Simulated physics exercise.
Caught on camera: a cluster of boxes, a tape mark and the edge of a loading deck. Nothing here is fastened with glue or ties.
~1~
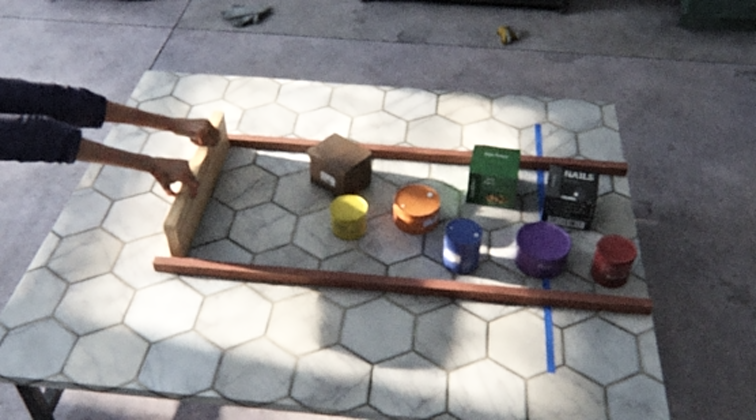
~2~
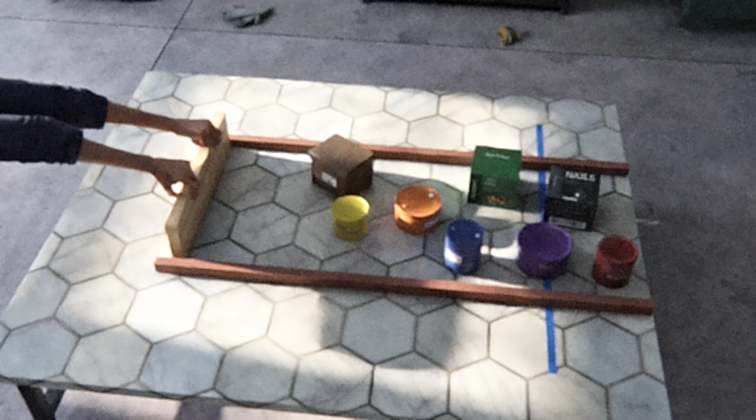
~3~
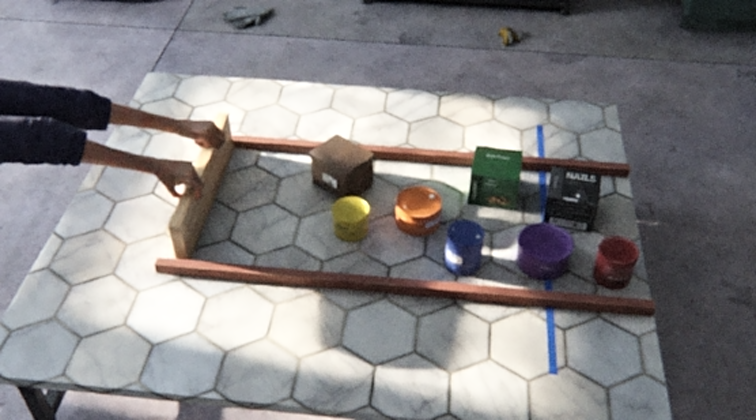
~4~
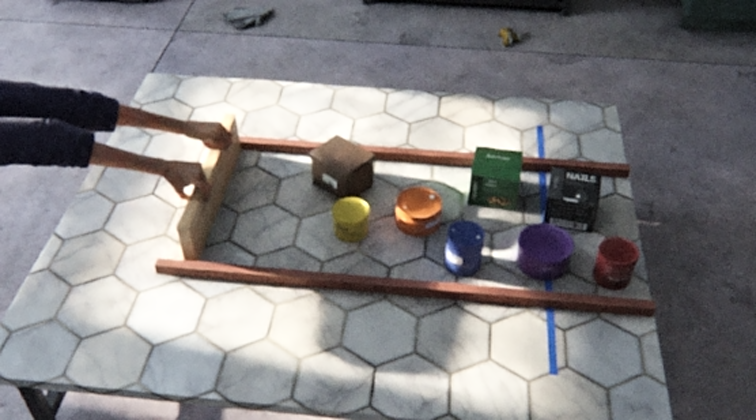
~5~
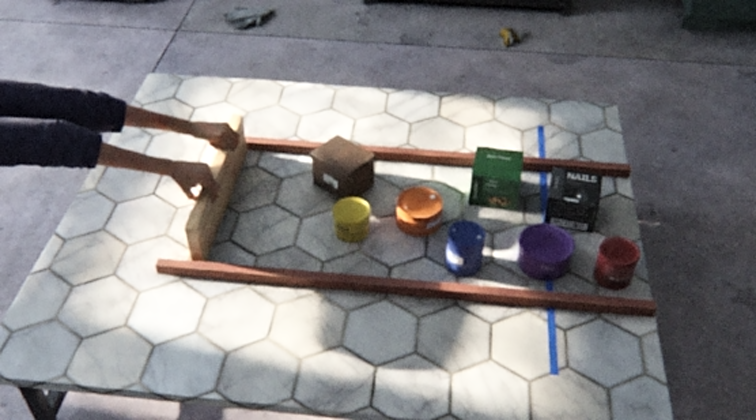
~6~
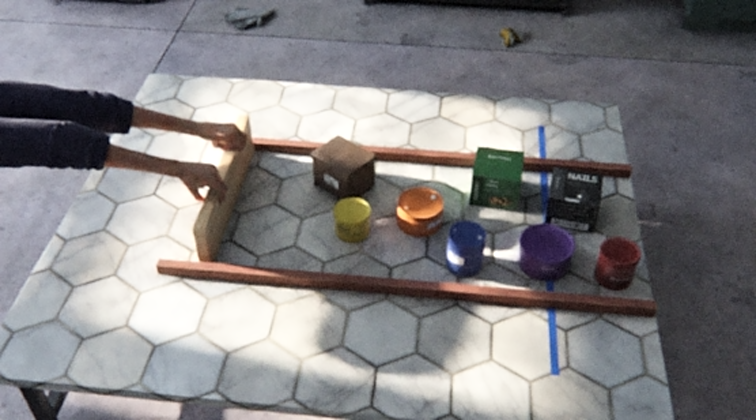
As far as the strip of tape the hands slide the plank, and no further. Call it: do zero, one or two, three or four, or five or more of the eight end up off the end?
One or two end up off it.
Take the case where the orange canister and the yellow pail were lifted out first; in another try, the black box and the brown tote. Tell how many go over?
Try one: 1; try two: 1.
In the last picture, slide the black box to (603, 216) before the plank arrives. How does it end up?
Placed there, the black box is still up there.
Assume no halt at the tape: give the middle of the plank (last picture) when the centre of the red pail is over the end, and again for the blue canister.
Middle: Roughly (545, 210); roughly (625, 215).
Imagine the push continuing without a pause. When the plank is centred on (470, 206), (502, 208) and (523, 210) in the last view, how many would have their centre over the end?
Place by place: 0, 0 and 1.
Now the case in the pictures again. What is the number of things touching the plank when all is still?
The figure is 4.
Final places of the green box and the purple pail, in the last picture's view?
Around (626, 186), then around (611, 255).
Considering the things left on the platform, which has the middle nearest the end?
Nearest at the end: The green box.
Soon after, none off yet; red pail at rest near (617, 264); black box at rest near (574, 200); purple pail at rest near (545, 252).
By the end, the number that fall off is one or two; fallen, black box and red pail.
